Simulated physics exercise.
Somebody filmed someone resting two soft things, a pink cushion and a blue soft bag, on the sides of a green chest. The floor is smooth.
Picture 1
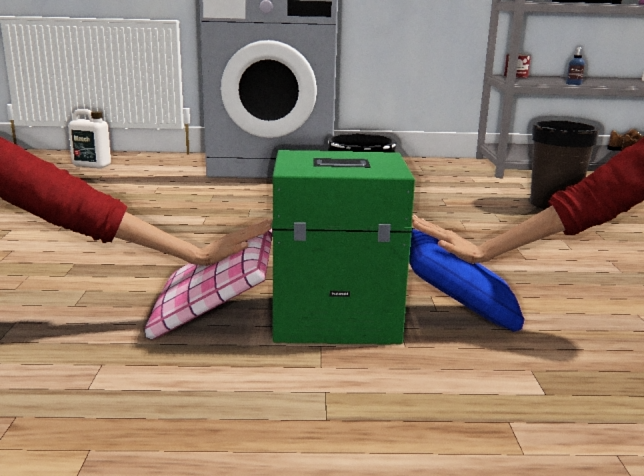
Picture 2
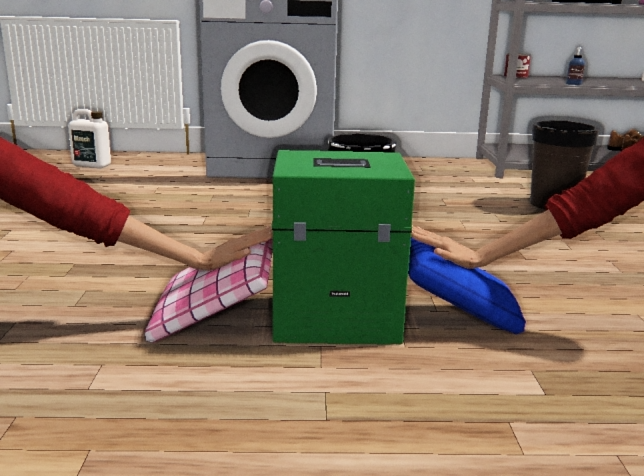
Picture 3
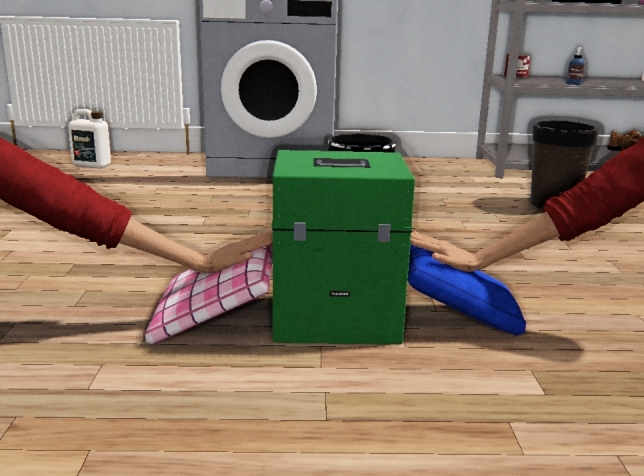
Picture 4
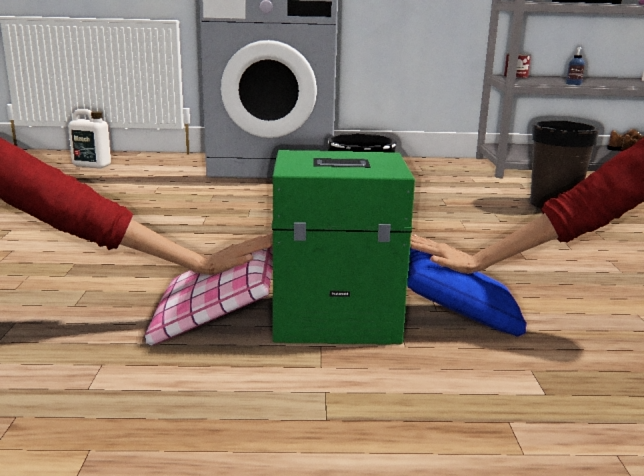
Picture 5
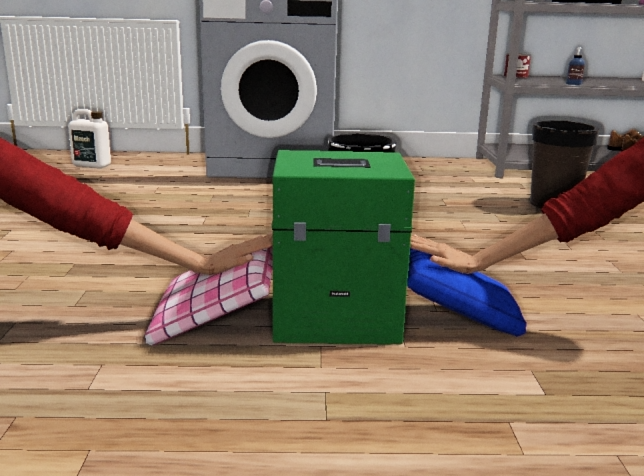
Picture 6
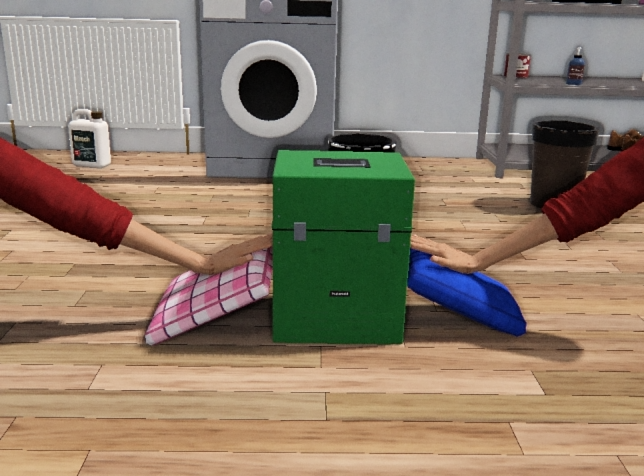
A pink checked cushion and a blue soft bag leaned against opposite sides of a green chest, with a red-sleeved arm reaching to each; the hands pressed them slightly lower, then everything stayed nearly still.
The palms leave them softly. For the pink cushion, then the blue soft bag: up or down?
The pink cushion slumps to the floor, the blue soft bag slides down flat.
Then, 0.22 s past the final frame, cushion flat on the floor near (212, 298); soft bag flat on the floor near (462, 303).
Then, 0.44 s past the final frame, cushion flat on the floor near (212, 305); soft bag flat on the floor near (464, 306).
When it is over, cushion flat on the floor near (212, 305); soft bag flat on the floor near (463, 306). The pink cushion slides down flat and the blue soft bag slips and lies down.
